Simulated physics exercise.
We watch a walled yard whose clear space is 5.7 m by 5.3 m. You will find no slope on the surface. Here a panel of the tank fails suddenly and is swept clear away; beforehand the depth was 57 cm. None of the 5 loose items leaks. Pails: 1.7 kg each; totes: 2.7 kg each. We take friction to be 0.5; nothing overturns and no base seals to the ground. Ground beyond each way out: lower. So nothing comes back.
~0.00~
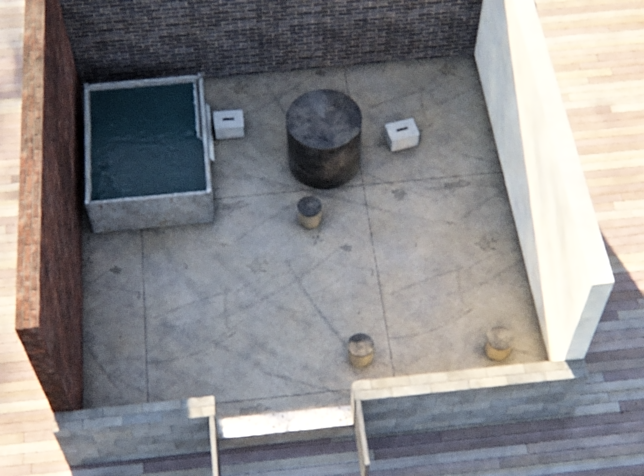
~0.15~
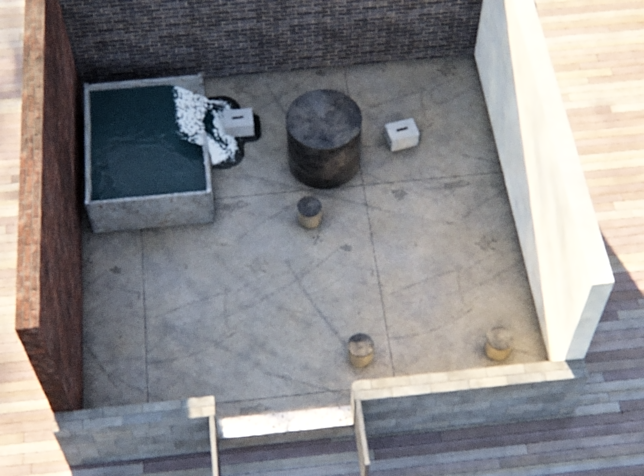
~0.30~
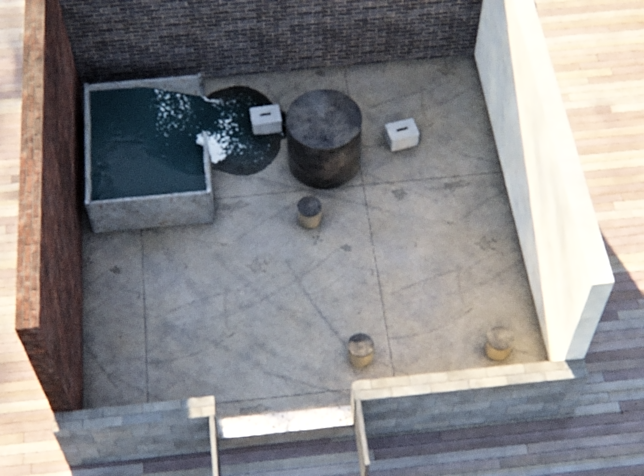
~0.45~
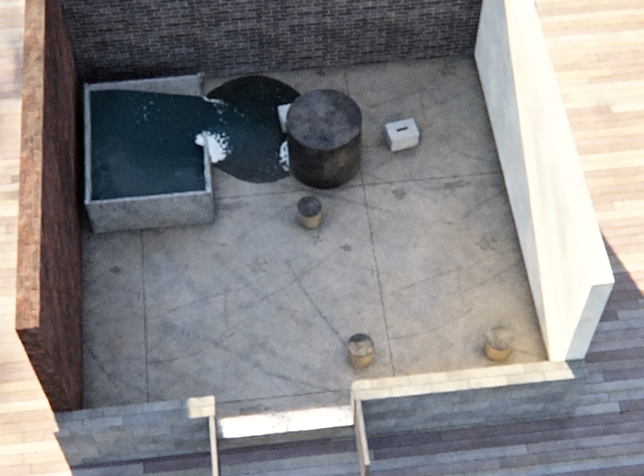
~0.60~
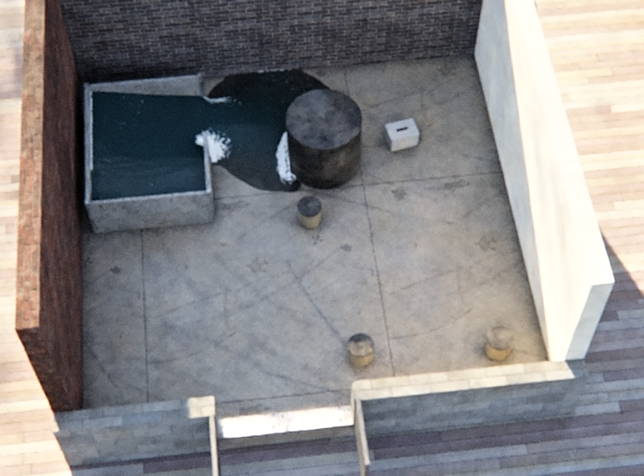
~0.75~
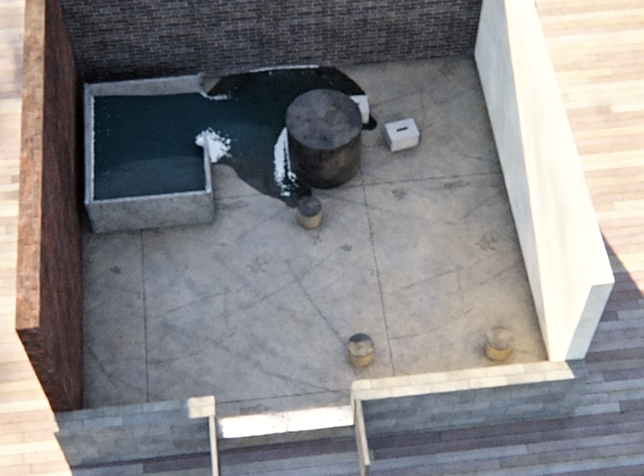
In a walled yard, dark water burst from the right side of a tank, spread across the floor and around a big drum, and pushed a white box rightward behind the drum.
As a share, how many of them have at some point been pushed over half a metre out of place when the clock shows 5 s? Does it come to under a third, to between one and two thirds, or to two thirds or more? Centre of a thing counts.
Highest of the three bands.
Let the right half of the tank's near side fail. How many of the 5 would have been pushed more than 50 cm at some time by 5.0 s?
Then it comes to 2.
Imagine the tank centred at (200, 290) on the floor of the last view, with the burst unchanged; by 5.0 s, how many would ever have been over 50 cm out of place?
Then 5 of them would.
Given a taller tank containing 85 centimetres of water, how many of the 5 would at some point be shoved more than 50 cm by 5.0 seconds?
Then 5 of them.
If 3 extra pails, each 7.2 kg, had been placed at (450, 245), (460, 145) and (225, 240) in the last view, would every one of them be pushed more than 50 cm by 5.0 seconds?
Outcome: Breaks the threshold first, breaks the threshold next, stays within last.
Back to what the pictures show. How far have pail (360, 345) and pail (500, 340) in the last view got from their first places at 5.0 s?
Respectively, 50 centimetres and 80 centimetres.
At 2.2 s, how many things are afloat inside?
Count at that moment: 1.
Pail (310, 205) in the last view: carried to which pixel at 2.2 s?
About pixel (352, 253).
After 1.1 s 1 of 5 are over 50 cm from their spots; 0 afloat.
After 2.2 s 2 of 5 are over 50 cm from their spots; 1 afloat.
After 3.5 s 2 of 5 are over 50 cm from their spots; 0 afloat.
After 5.0 s 5 of 5 are over 50 cm from their spots, and 5 have been at some point; 4 afloat.
